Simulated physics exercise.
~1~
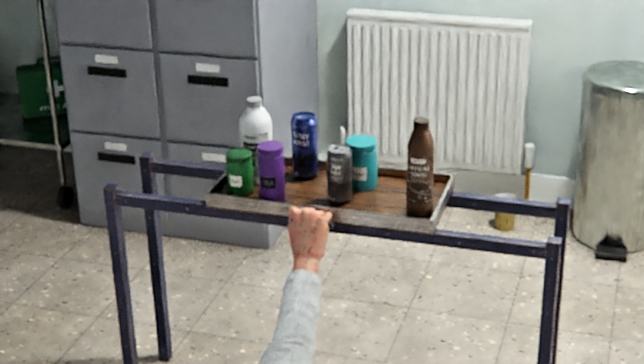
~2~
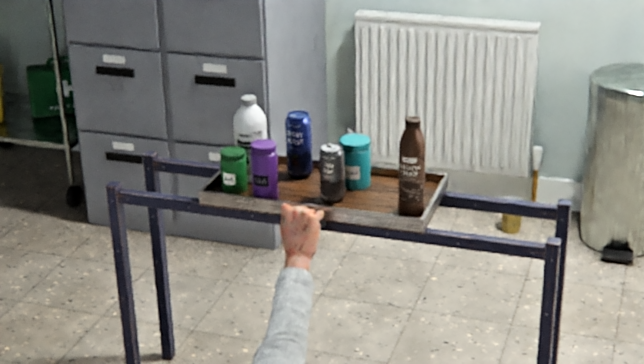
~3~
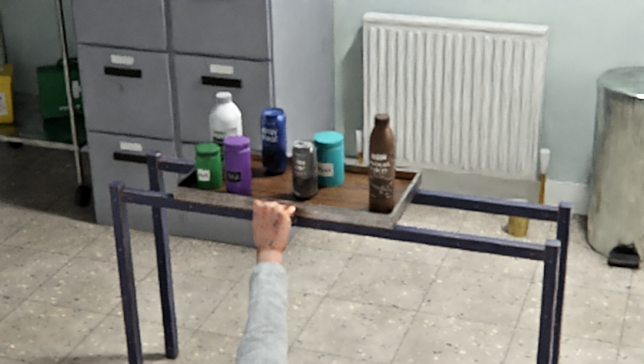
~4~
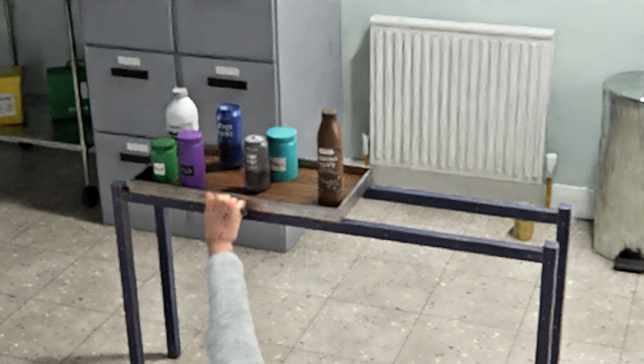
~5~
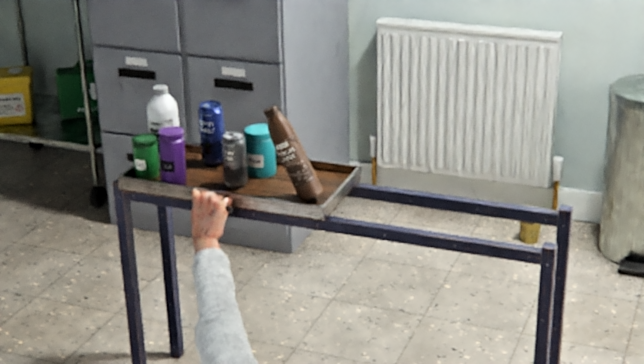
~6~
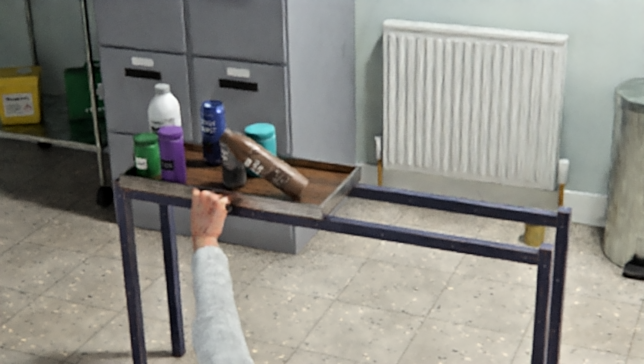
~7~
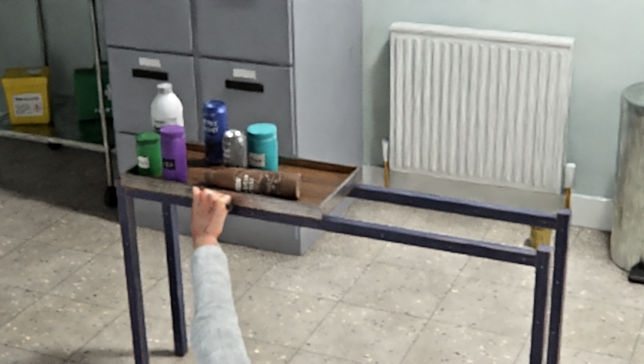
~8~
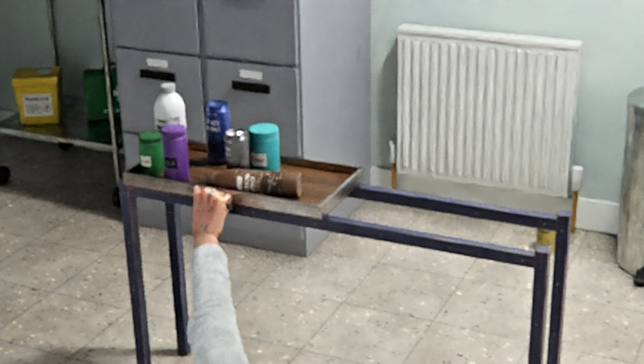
A hand sliding a tray of containers left along a rail frame, the brown bottle tipping left and ending on its side.
